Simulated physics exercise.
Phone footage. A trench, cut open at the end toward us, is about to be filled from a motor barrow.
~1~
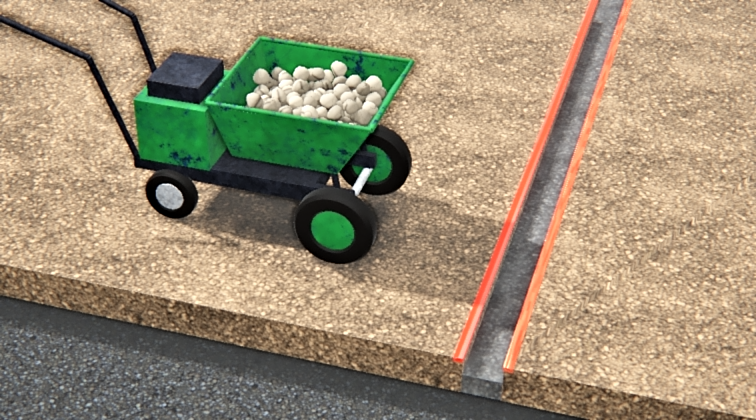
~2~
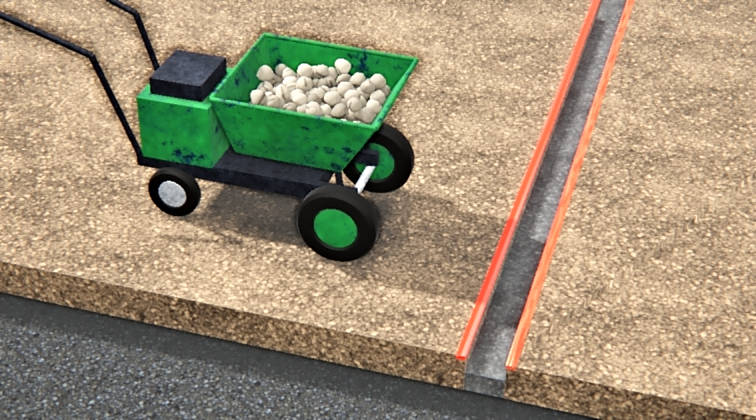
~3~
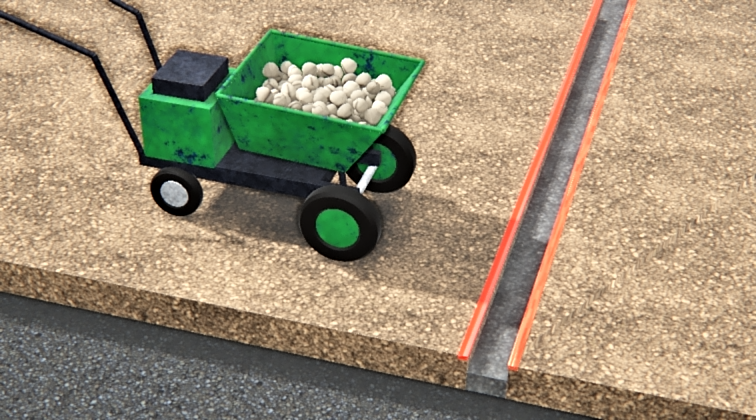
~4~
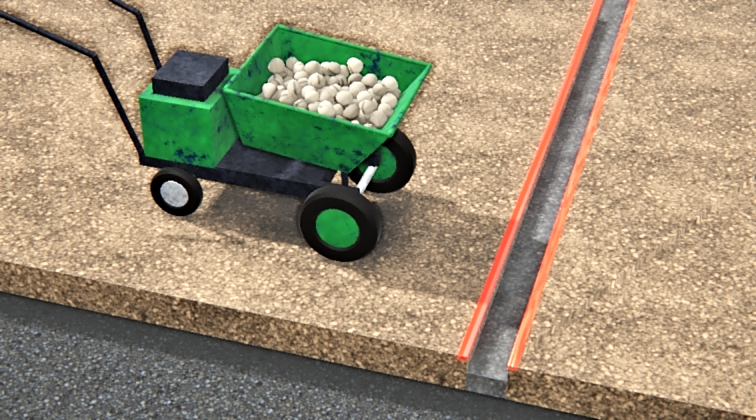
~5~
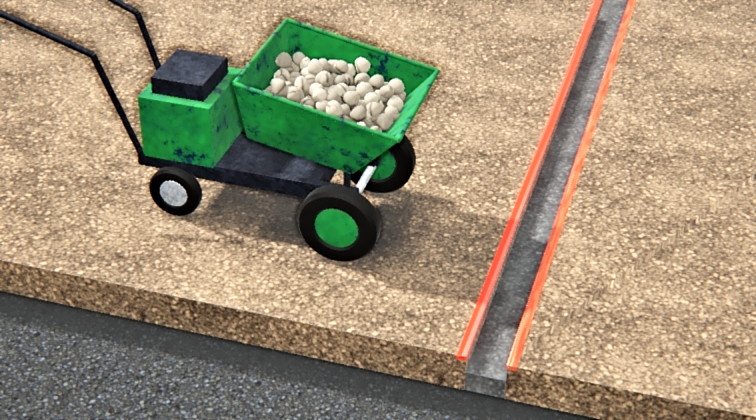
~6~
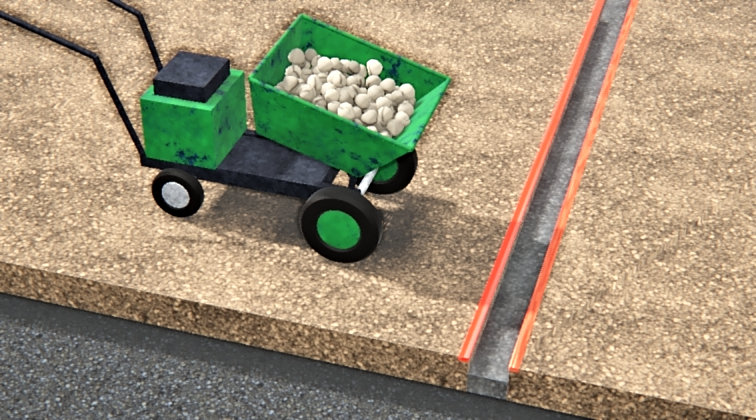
To begin with, a green motor barrow loaded with pale, rounded pebbles stands to the left of a narrow, orange-edged trench, its skip level. The skip then tilts forward to the right, barely at first and then clearly, its back end rising while the pebbles stay inside.
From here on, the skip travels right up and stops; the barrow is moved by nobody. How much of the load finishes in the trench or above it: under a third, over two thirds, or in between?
Going by that, the trench holds one-third to two-thirds of the load.
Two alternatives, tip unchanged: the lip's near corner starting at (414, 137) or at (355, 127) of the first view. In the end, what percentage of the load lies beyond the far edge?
In order: About 50 % and 10 %.
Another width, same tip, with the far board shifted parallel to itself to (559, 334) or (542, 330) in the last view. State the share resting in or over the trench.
Lab note: Case 1 around 60 %, case 2 60 %.
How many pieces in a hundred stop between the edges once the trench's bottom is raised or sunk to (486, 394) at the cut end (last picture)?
Roughly 60 in a hundred.
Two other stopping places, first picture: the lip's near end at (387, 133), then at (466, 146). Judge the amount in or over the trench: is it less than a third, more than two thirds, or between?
Note - stop 1: Between a third and two thirds; stop 2: Less than a third.
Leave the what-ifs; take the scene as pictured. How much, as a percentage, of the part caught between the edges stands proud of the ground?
Something like 50 in a hundred.
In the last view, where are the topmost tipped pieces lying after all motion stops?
Peak at rest, last frame: Around (511, 257).
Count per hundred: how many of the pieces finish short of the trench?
About 20 %.
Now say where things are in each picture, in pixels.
In the first frame, lip of the skip (371, 130), level; top of the load (312, 98), river pebbles; first edge of the trench (473, 318); far edge (522, 328), the trench under half as wide as the skip, and about half as deep as wide.
In the second frame, lip of the skip (376, 129), level; top of the load (316, 95).
In the third frame, lip of the skip (382, 131), tipped barely; top of the load (322, 94).
In the fourth frame, lip of the skip (390, 135), tipped a little; top of the load (310, 93).
In the fifth frame, lip of the skip (398, 141), tipped a little; top of the load (302, 84).
In the sixth frame, lip of the skip (411, 150), tipped clearly; top of the load (315, 83); first edge of the trench (479, 318); far edge (527, 327).
Just after the last frame, skip tipped steeply; every one in the skip.
A moment on, skip tipped right over; the larger part in the skip; about a tenth short of the trench; about a tenth in or heaped over the trench; just a few beyond it; just a few falling.
Further on, skip tipped right over; roughly a quarter in the skip; roughly a quarter short of the trench; roughly half in or heaped over the trench; about a tenth beyond it.
When it is over, skip tipped right over; roughly a quarter in the skip; roughly a quarter short of the trench; roughly half in or heaped over the trench; about a tenth beyond it.
